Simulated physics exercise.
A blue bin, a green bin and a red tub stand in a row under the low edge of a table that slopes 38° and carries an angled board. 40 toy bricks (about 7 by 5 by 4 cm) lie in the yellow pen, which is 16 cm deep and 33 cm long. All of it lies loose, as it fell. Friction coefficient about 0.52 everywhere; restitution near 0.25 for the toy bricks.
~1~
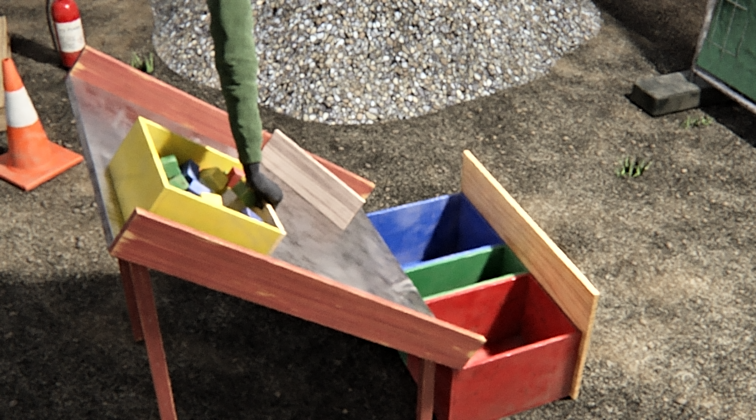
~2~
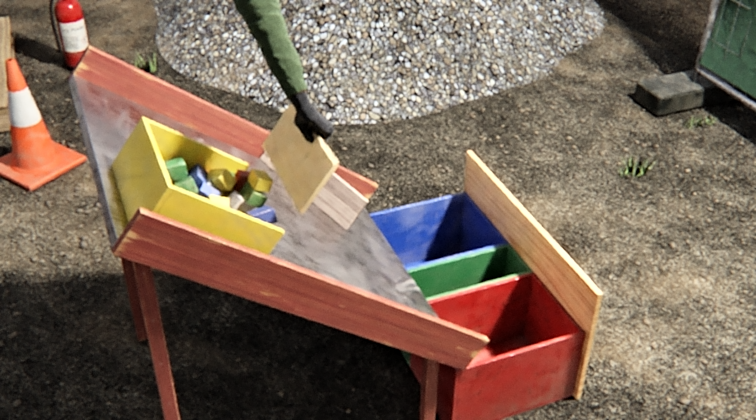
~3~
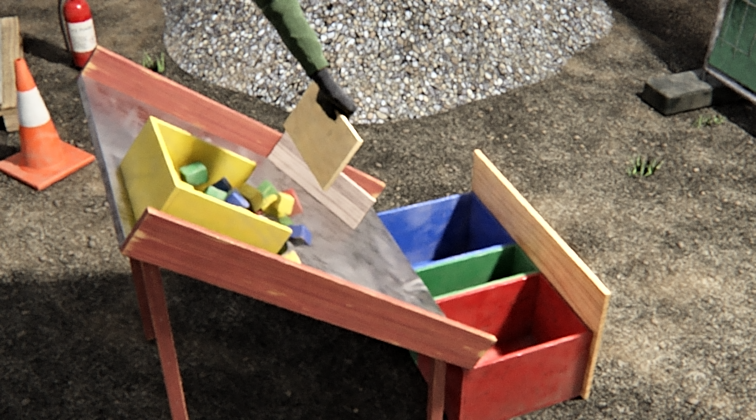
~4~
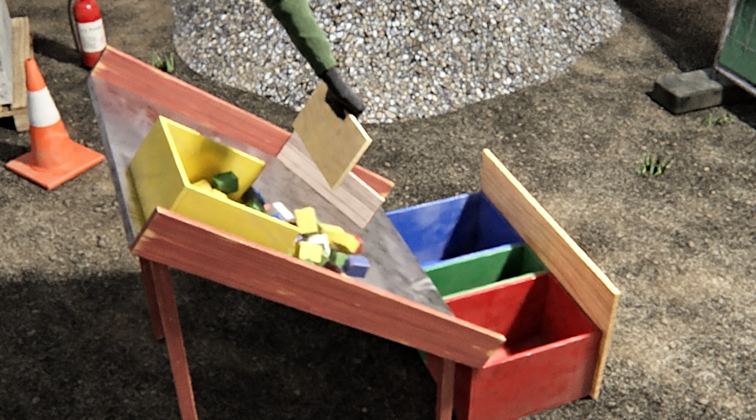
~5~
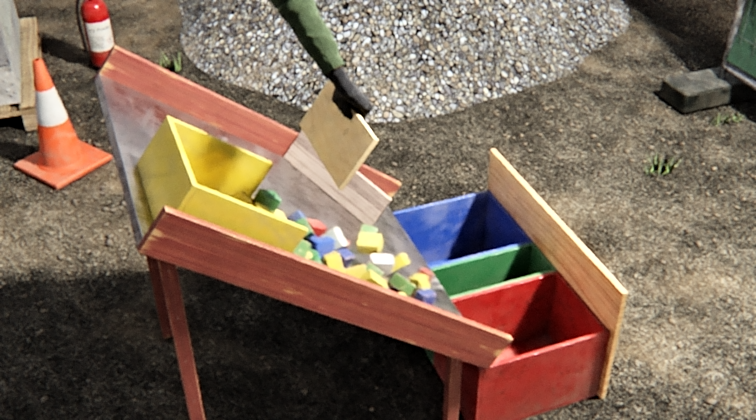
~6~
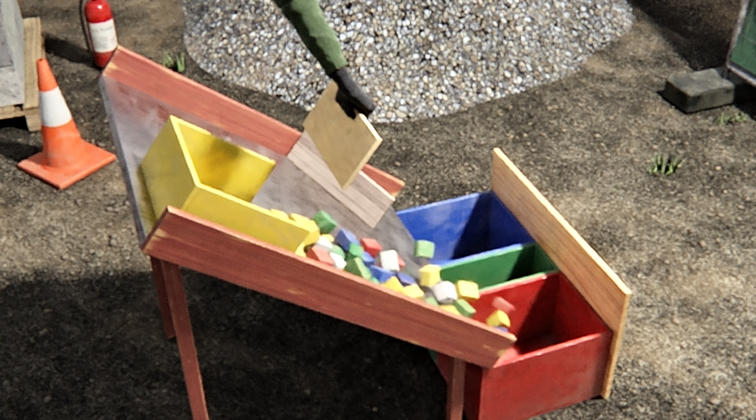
On a gravelly yard, a gloved hand lifts a panel from a yellow pen, and toy bricks slide down a sloping table.
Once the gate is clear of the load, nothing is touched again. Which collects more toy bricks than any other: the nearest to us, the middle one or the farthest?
The largest share ends in the nearest one: The red tub.
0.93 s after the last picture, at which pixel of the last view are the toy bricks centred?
Near (537, 358).
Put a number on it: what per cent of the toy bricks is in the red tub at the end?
Near 90 in a hundred.
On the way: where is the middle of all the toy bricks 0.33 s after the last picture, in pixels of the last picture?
At about (503, 328).
Then, 0.15 s after the last picture, 8 in the red tub, 29 on the slope and 3 in the air.
Then, 0.33 s after the last picture, 1 in the blue bin, 3 in the green bin, 20 in the red tub, 12 on the slope and 4 in the air.
Then, 0.60 s after the last picture, 1 in the blue bin, 4 in the green bin, 34 in the red tub and 1 in the air.
Outcome (0.93 s after the last picture), 1 in the blue bin, 4 in the green bin and 35 in the red tub.
